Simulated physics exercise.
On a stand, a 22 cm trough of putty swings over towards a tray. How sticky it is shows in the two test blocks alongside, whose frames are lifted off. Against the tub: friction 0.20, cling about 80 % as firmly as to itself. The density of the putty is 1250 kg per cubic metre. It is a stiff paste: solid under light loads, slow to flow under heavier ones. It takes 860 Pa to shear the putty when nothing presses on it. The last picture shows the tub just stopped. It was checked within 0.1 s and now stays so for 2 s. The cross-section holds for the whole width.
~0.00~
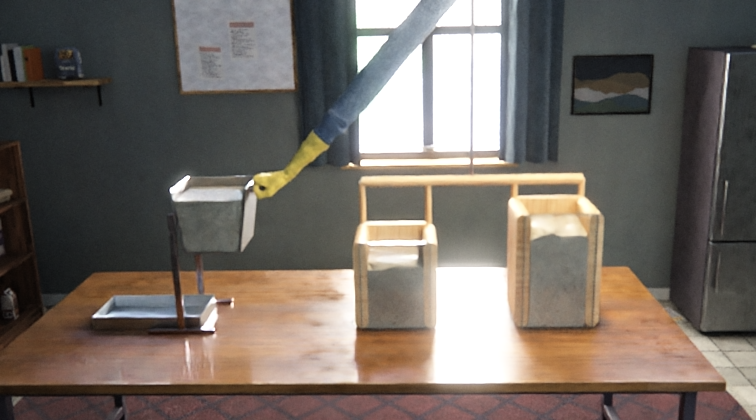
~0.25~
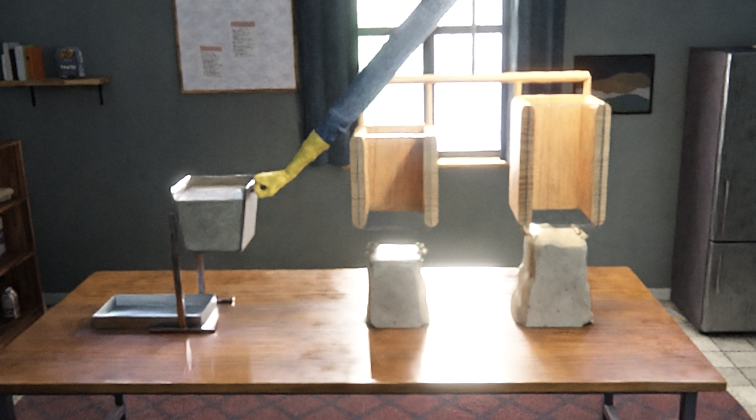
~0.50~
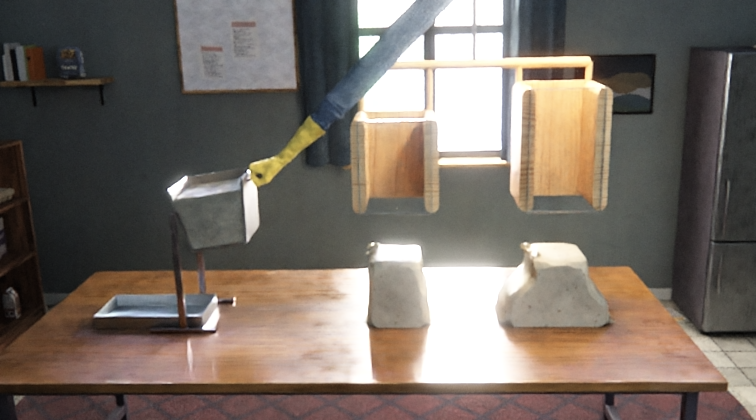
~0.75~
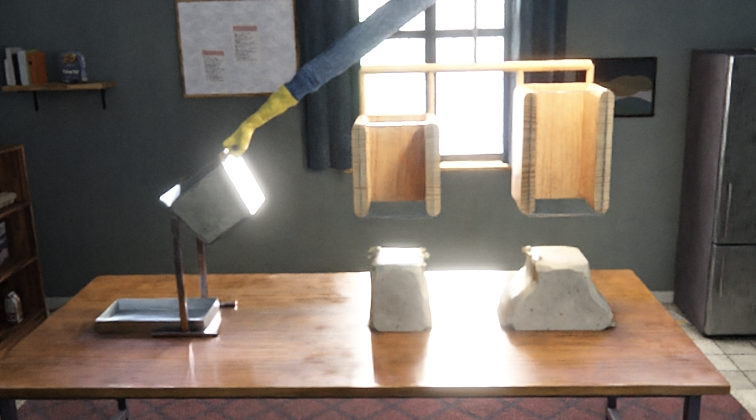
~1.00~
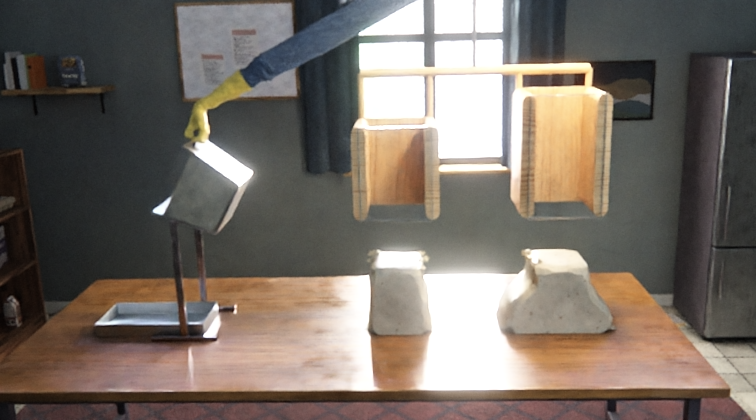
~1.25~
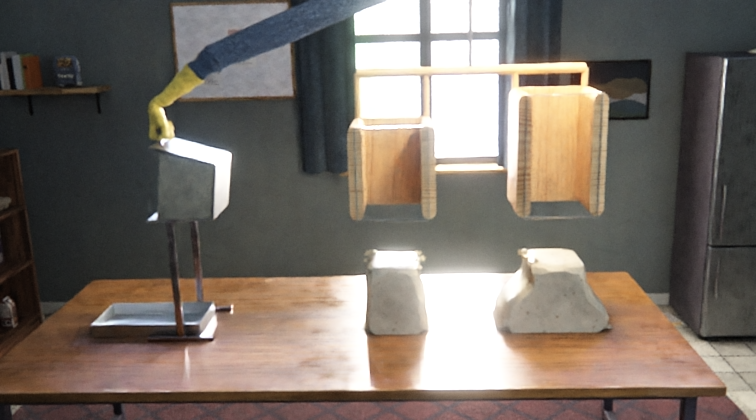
In a room with a wooden table, a wooden frame rose off two grey blocks and the right one slumped wider, then a yellow-gloved arm tilted a grey tub leftward above a shallow tray.
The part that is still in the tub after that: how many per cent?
It comes to some 100 %.
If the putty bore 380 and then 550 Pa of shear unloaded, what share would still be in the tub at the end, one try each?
In that order: 50 %, 70 %.
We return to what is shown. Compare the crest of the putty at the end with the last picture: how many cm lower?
Some 0 cm.
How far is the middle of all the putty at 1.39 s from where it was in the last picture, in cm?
Roughly 0 cm.
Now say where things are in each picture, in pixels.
In the first frame, handle-side rim at (243, 190), tilt 0 degrees; highest point of the putty at (192, 200); test blocks 26 cm, 37 cm high (left to right).
In the second frame, handle-side rim at (244, 189), tilt 0 degrees; highest point of the putty at (193, 200); test blocks 26 cm, 33 cm high (left to right).
In the third frame, handle-side rim at (240, 179), tilt 9 degrees; highest point of the putty at (236, 190); test blocks 26 cm, 26 cm high (left to right).
In the fourth frame, handle-side rim at (217, 157), tilt 35 degrees; highest point of the putty at (221, 169); test blocks 25 cm, 25 cm high (left to right).
In the fifth frame, handle-side rim at (182, 148), tilt 61 degrees; highest point of the putty at (192, 157); test blocks 25 cm, 25 cm high (left to right).
In the sixth frame, handle-side rim at (149, 149), tilt 82 degrees; highest point of the putty at (162, 155); test blocks 25 cm, 25 cm high (left to right).
By 1.39 s, the tub is at 82 degrees and holds 100 %.
By 1.56 s, the tub is at 82 degrees and holds 100 %.
By 1.73 s, the tub is at 82 degrees and holds 100 %.
By 1.90 s, the tub is at 82 degrees and holds 100 %.
By 3.25 s, at the end, the tub is at 82 degrees and holds 100 %.
